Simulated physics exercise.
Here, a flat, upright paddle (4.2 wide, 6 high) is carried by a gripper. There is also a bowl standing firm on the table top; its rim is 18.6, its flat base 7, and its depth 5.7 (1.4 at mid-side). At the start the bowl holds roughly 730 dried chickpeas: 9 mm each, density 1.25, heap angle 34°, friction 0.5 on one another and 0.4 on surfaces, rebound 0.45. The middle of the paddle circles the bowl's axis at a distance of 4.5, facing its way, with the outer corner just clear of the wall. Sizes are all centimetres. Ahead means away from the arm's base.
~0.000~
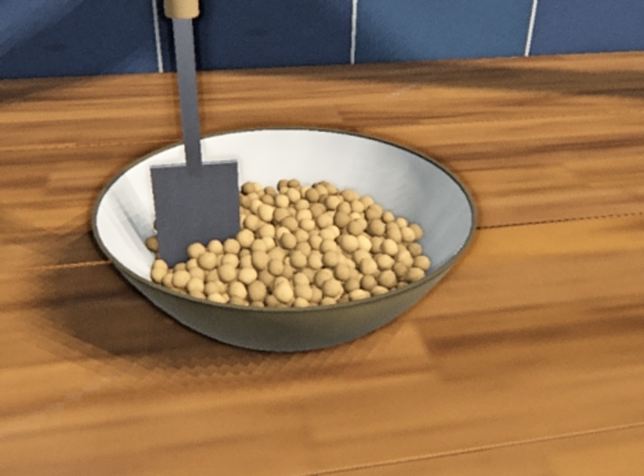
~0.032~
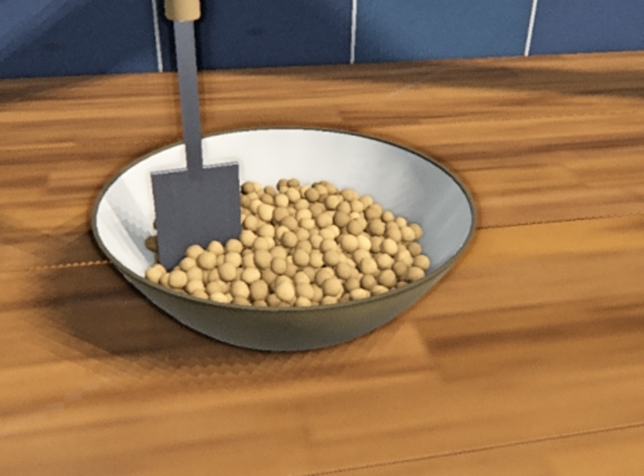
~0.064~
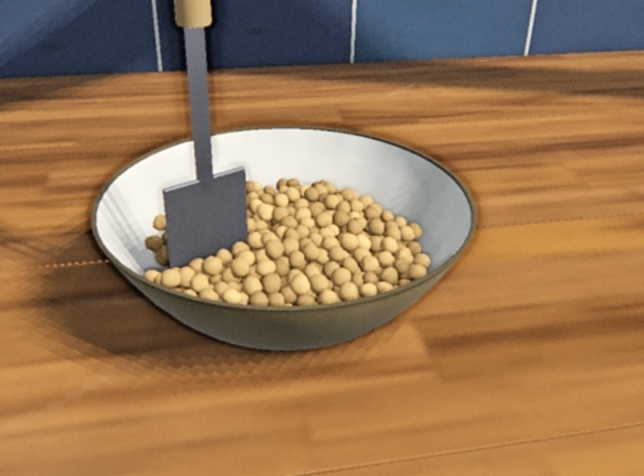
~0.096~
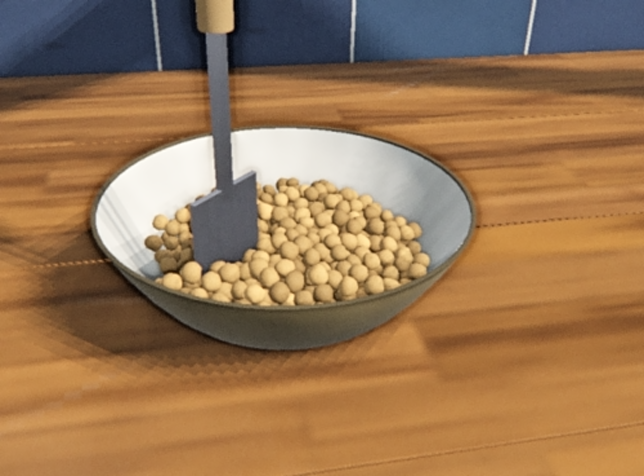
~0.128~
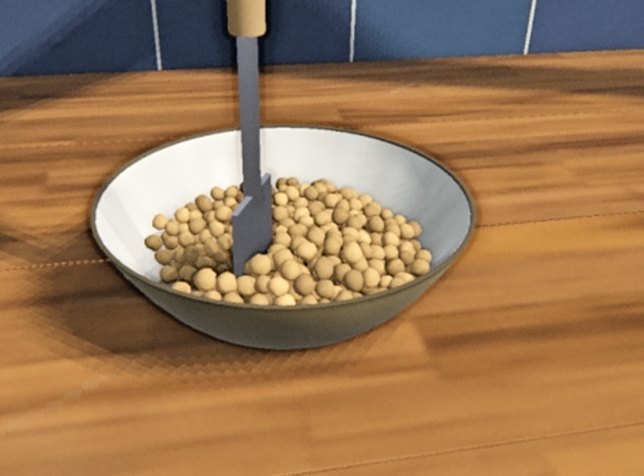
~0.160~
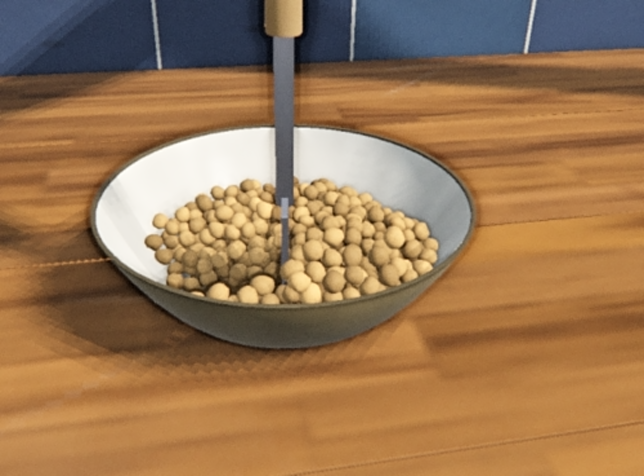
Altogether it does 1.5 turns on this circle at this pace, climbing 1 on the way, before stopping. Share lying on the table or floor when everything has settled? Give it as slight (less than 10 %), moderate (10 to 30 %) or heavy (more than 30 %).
It is moderate.
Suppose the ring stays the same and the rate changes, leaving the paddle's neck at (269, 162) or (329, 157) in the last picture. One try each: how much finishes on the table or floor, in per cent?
Around 15 and 30 percent, in that order.
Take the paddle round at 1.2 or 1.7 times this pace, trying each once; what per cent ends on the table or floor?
I'd expect near 25 per cent, then near 40 per cent.
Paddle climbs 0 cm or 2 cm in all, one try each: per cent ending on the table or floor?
Near 25 in a hundred, then near 10 in a hundred.
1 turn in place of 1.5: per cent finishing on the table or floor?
Roughly 15 per cent.
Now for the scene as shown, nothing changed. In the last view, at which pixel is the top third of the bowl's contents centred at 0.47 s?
I'd put its middle near (252, 169).
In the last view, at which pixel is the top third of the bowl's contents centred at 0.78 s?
Centre, approx.: (299, 277).
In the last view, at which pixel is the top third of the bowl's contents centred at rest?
Roughly pixel (318, 235).
After 0.47 s, 260° round, highest piece 8 above the table; 660 in the bowl, 45 on the table or floor, 22 in flight or on the tool.
After 0.78 s, 79° round, highest piece 7 above the table; 603 in the bowl, 117 on the table or floor, 7 in flight or on the tool.
After 1.14 s, 180° round, highest piece 5 above the table; 598 in the bowl, 129 on the table or floor.
After 1.84 s, 180° round, highest piece 5 above the table; 598 in the bowl, 129 on the table or floor.
In the end, 598 in the bowl, 129 on the table or floor. That is 18 % on the table or floor.
